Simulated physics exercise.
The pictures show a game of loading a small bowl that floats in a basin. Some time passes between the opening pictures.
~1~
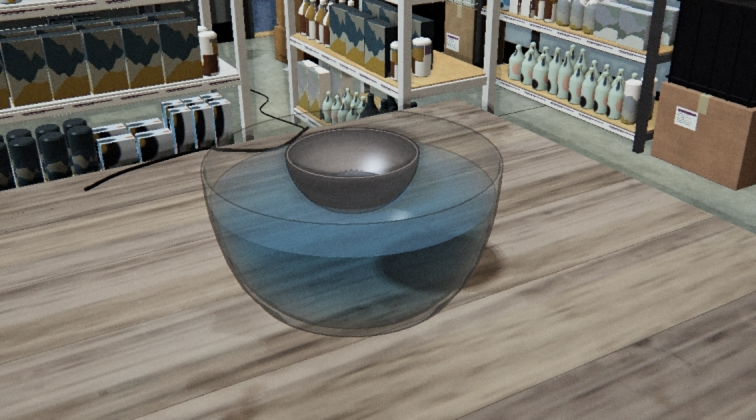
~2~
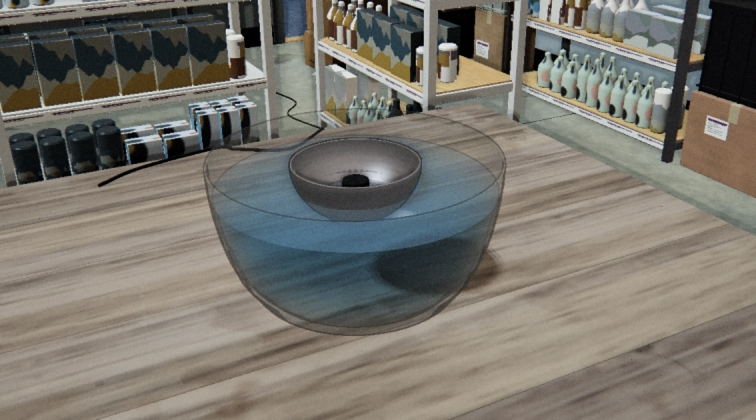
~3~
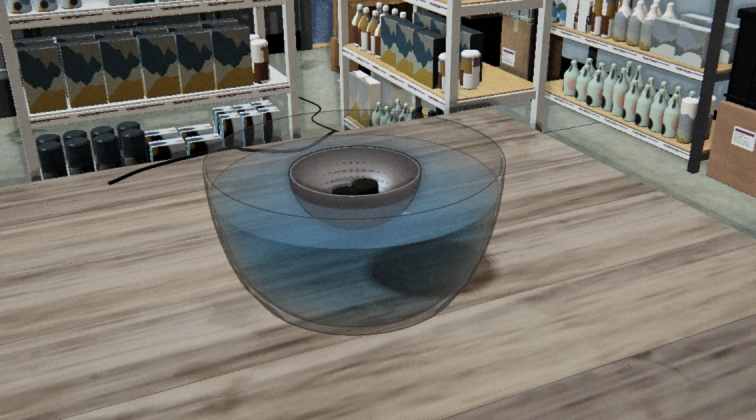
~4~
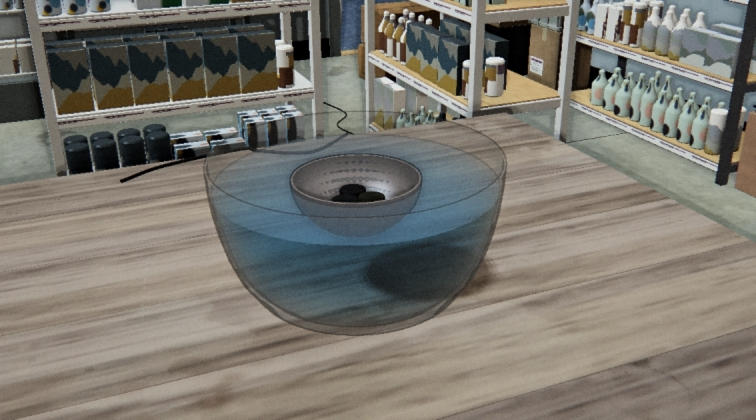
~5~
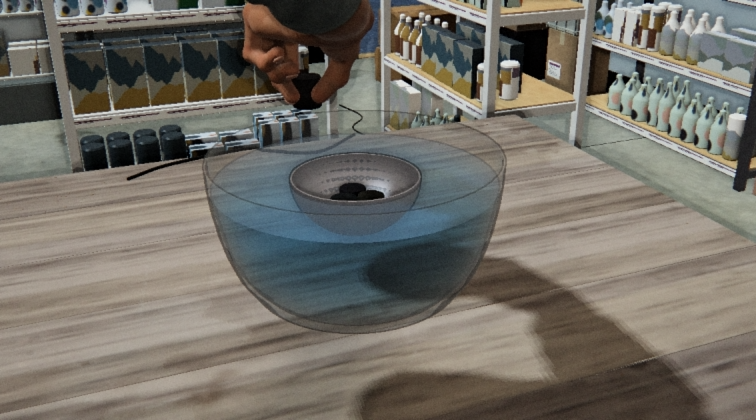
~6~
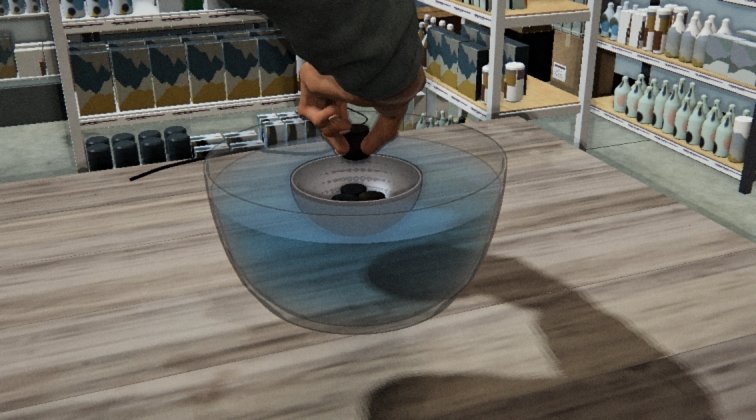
Hand lowering a dark object toward a small bowl floating in a basin of water, after dark pieces gather inside it.
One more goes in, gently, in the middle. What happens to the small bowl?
With one more the small bowl floods and sinks.
A moment on, the iron weight is in and the small bowl dips.
Further on, water pours in over its edge.
When it is over, the small bowl lies on the bottom with its load.
